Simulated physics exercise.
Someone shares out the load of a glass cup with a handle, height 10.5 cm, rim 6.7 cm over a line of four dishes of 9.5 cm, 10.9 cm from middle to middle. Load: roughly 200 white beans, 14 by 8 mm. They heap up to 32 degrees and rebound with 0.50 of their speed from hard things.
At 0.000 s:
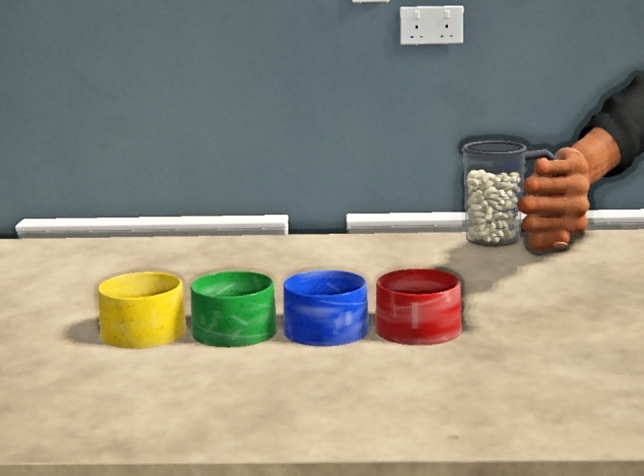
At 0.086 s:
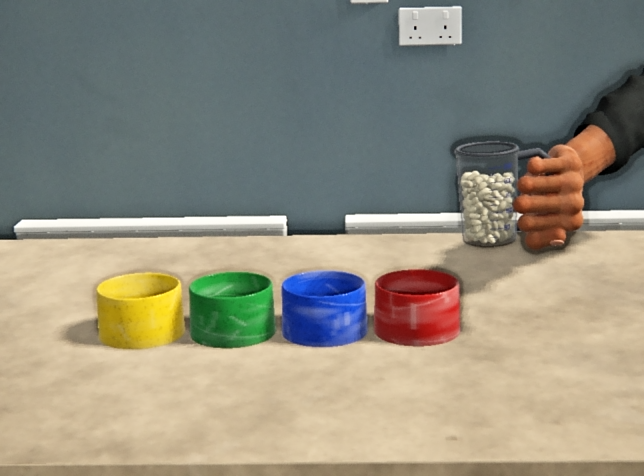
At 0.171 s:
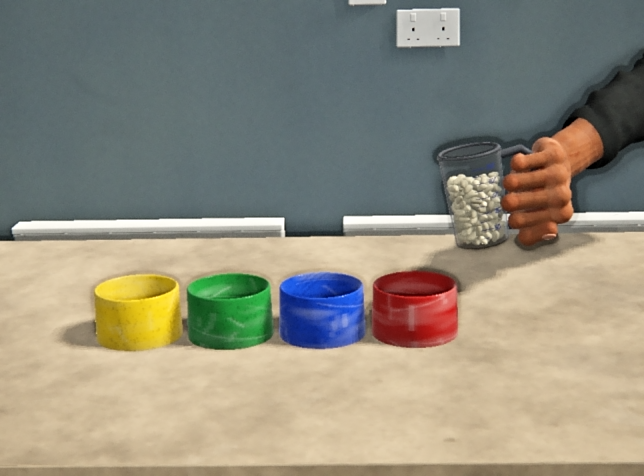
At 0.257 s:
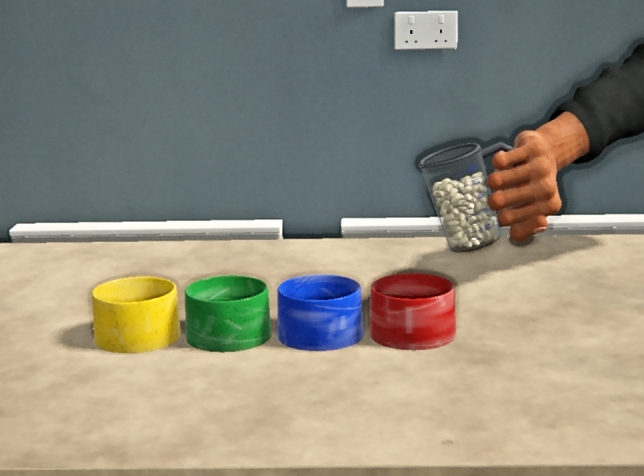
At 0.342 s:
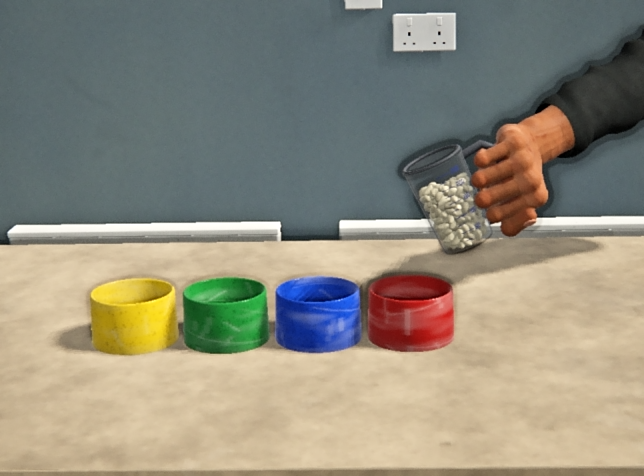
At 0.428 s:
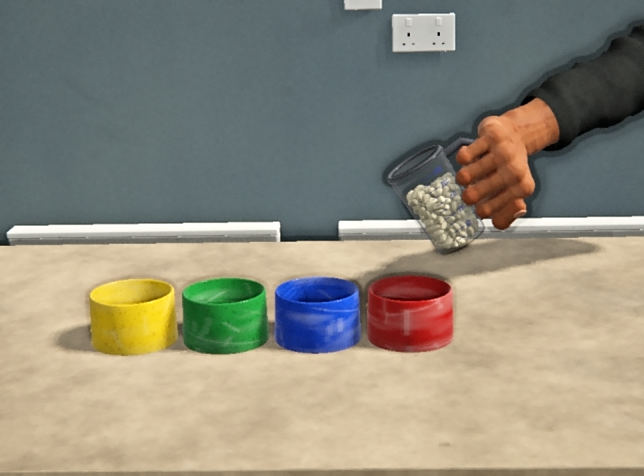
A hand lifted a clear cup of white beans by its handle and moved it left, tilting it steadily toward a row of four dishes, yellow, green, blue and red, that stayed on the table.
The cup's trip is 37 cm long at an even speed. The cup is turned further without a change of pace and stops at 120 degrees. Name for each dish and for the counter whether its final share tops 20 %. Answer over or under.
Red dish: Under; blue dish: Under; green dish: Over; yellow dish: Under; on the counter: Under.
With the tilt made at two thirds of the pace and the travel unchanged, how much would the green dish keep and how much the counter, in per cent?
In that case green 10, counter 10.
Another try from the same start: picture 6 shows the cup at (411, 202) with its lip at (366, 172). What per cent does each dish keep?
Red 0; blue 0; green 0; yellow 90.
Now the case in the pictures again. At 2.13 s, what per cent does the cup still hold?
Roughly 0 per cent.
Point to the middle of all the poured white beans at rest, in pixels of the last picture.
At about (219, 322).
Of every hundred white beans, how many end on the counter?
Roughly 5 per cent.
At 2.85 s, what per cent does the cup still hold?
Some 0 per cent of the load.
After 1.45 s, tilt 117 degrees; cup holds 80 %, green 10 %.
After 2.13 s, tilt 120 degrees; cup holds 0 %, green 90 %.
After 2.85 s, tilt 120 degrees; cup holds 0 %, green 90 %.
By 3.2 s all is still; red 0 %, blue 0 %, green 90 %, yellow 0 %, counter 5 %.
